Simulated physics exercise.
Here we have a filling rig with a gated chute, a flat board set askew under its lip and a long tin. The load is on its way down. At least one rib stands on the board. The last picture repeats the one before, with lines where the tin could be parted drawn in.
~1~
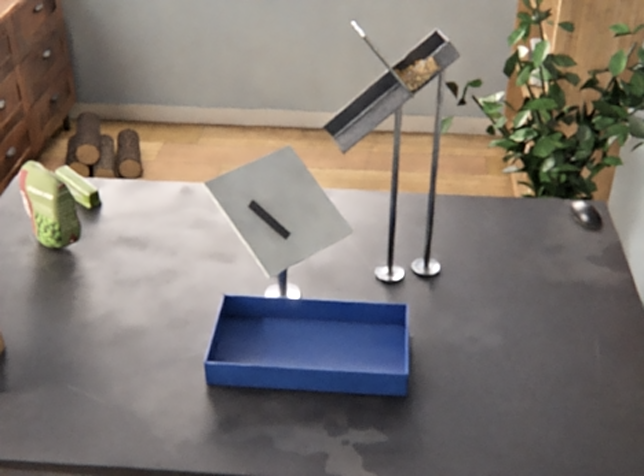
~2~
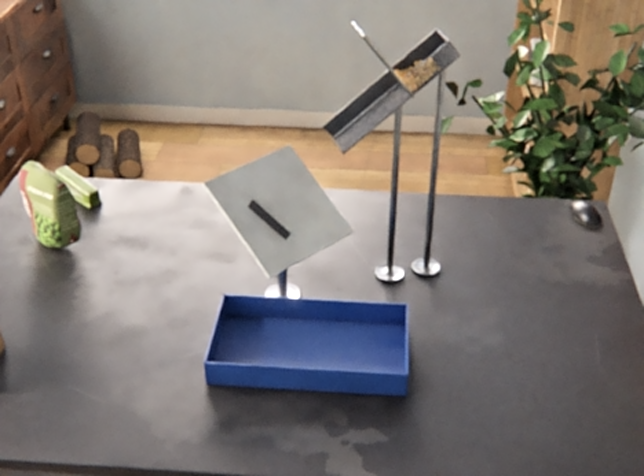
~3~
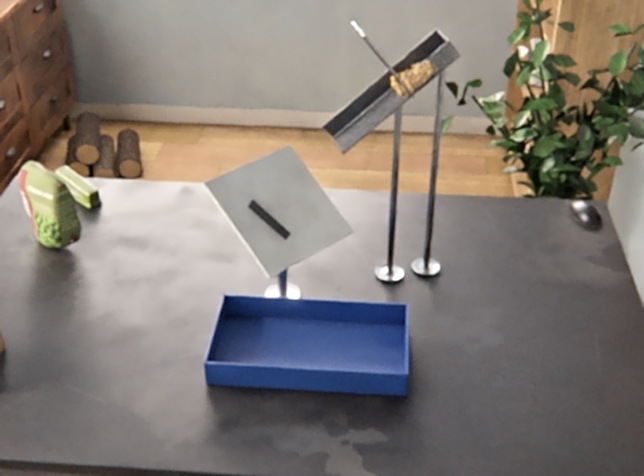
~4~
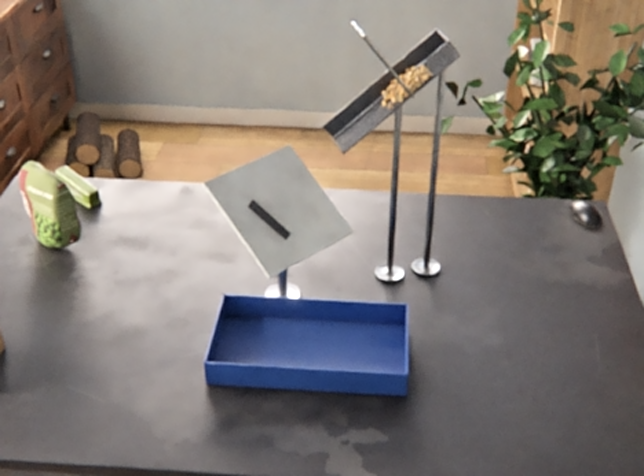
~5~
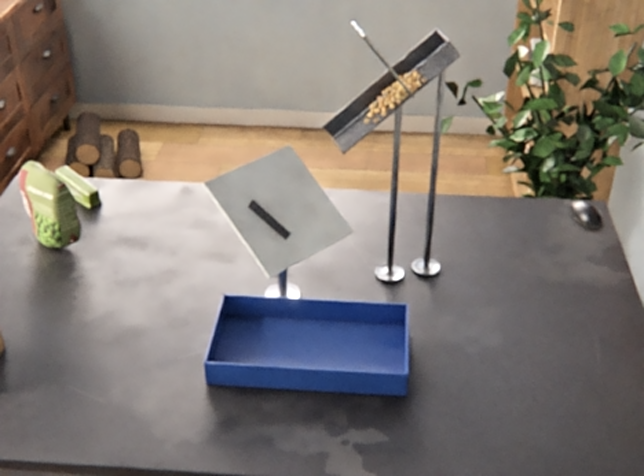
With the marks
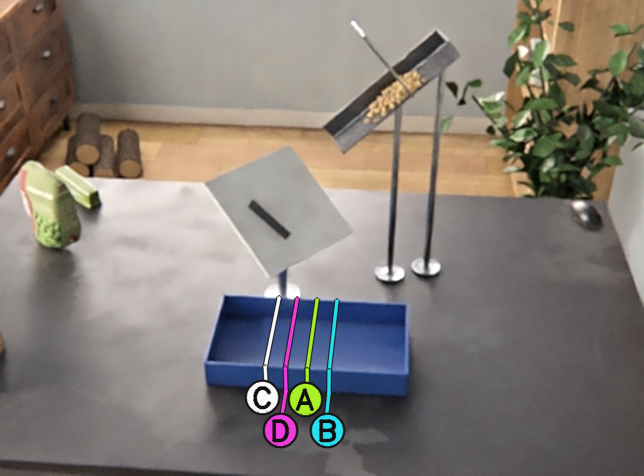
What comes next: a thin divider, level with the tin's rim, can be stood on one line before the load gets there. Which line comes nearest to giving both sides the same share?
Take B.
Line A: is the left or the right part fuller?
More lands on the right.
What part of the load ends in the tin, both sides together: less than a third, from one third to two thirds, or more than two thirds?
About that: More than two thirds.
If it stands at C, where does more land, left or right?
More lands on the right.
On the marked copy, line A crosses the front rim at (307, 368); line B crosses the front rim at (329, 369); line C crosses the front rim at (265, 366); line D crosses the front rim at (285, 367).
With A, of what is caught, a small share on the left of the divider, all but a few on the right.
With B, of what is caught, close to half on the left of the divider, close to half on the right.
With C, of what is caught, none at all on the left of the divider, the whole lot on the right.
With D, of what is caught, none at all on the left of the divider, the whole lot on the right.
